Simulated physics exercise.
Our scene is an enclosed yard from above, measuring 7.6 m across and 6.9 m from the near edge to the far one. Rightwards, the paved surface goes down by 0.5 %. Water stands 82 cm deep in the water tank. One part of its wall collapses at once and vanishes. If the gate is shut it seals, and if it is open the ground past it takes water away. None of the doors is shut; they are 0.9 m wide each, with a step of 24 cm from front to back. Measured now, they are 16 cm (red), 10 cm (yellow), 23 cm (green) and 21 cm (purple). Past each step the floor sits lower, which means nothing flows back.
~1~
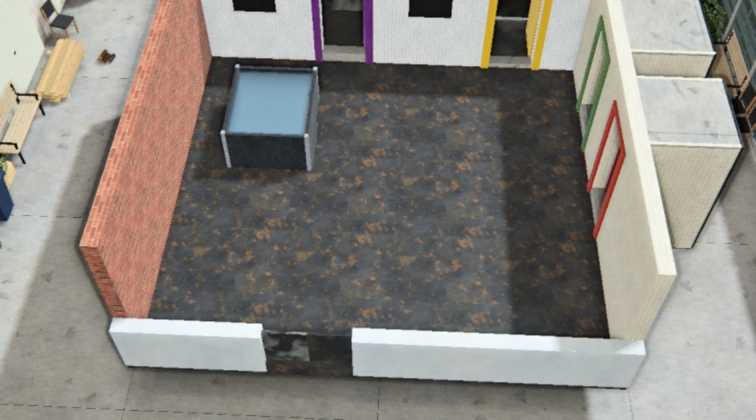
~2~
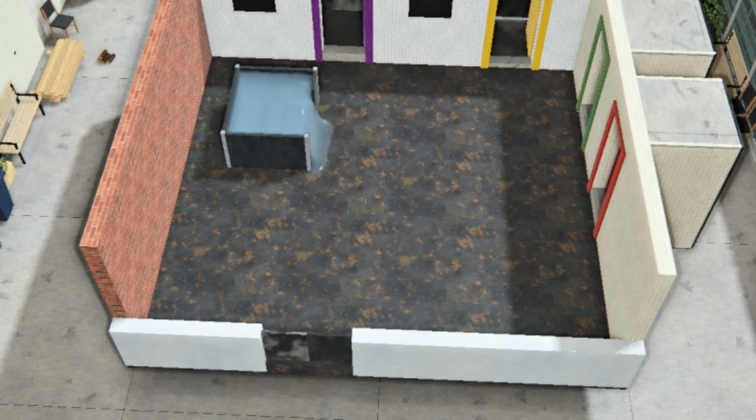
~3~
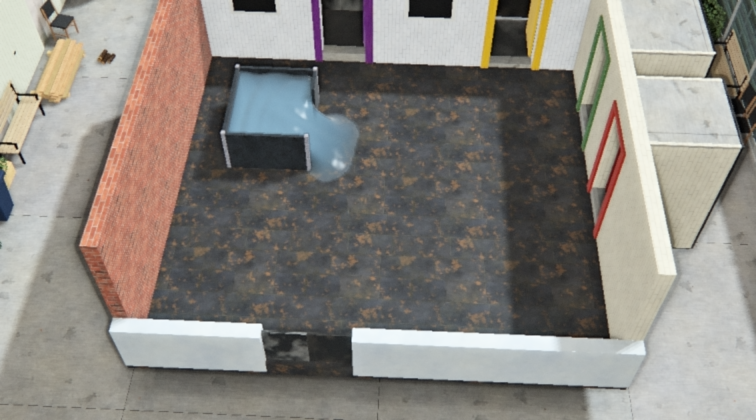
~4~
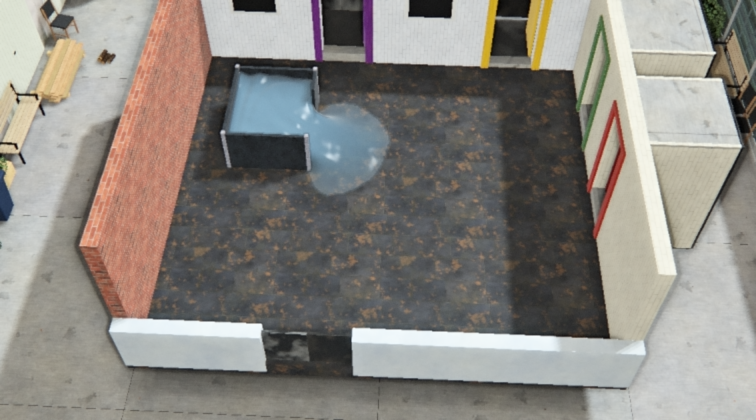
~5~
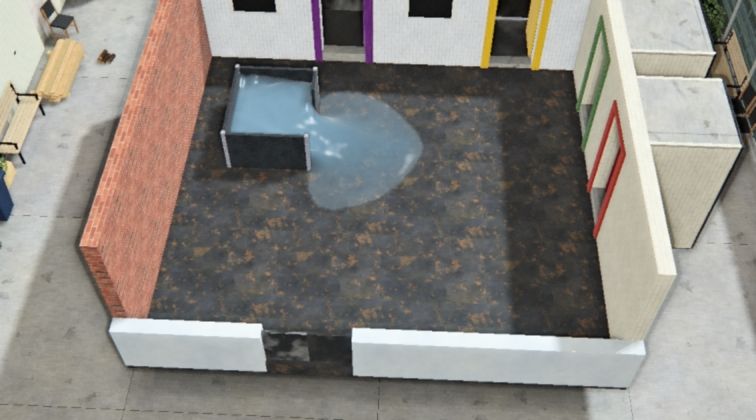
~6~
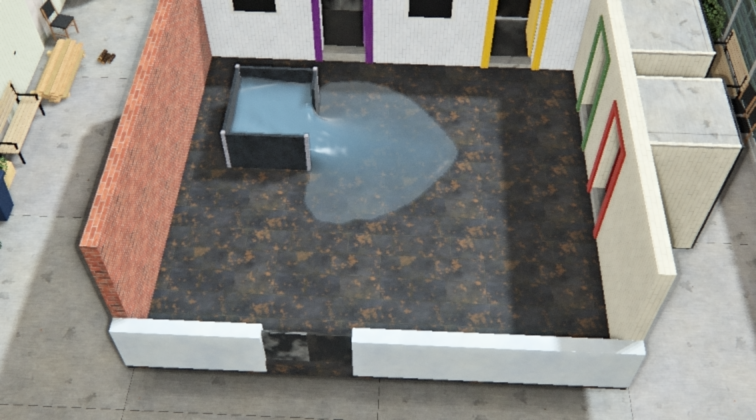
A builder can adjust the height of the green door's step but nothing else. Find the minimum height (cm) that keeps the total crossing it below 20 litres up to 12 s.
The minimum is roughly 15 cm.
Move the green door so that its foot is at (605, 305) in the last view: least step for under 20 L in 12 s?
10.0 cm.
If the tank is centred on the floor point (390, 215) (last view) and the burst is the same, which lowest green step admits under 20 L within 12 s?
Then roughly 5.5 cm.
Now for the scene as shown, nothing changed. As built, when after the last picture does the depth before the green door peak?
Around 1.6 seconds.
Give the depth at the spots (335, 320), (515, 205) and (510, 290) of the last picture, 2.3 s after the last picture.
Depths in order: 0 / 3 / 2 cm.
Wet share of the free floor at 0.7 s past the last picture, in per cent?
Near 35 per cent is wet.
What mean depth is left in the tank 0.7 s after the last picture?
Around 39 cm on average.
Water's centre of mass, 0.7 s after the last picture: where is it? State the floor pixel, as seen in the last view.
Centre of the water: Approx. (344, 144) px.
Then, 0.7 s after the last picture water covers 35 % of the floor, deepest (33 cm) near (321, 151); it has not reached the green door.
Then, 2.3 s after the last picture water covers 60 % of the floor, deepest (36 cm) near (613, 366); 17 cm at the green door, 0 litres in over its 23 cm step.
Then, 11.3 s after the last picture water covers 95 % of the floor, deepest (7 cm) near (142, 344); 5 cm at the green door, 0 litres in over its 23 cm step.
At the green door as built, the water peaked near 23 cm, 1.5 s after the last picture.
Run again over the same 12 s with other heights there, 35 litres in over 13.5 cm, 6 litres over 18.5 cm. The limit of 20 litres is kept from about 15 cm up.
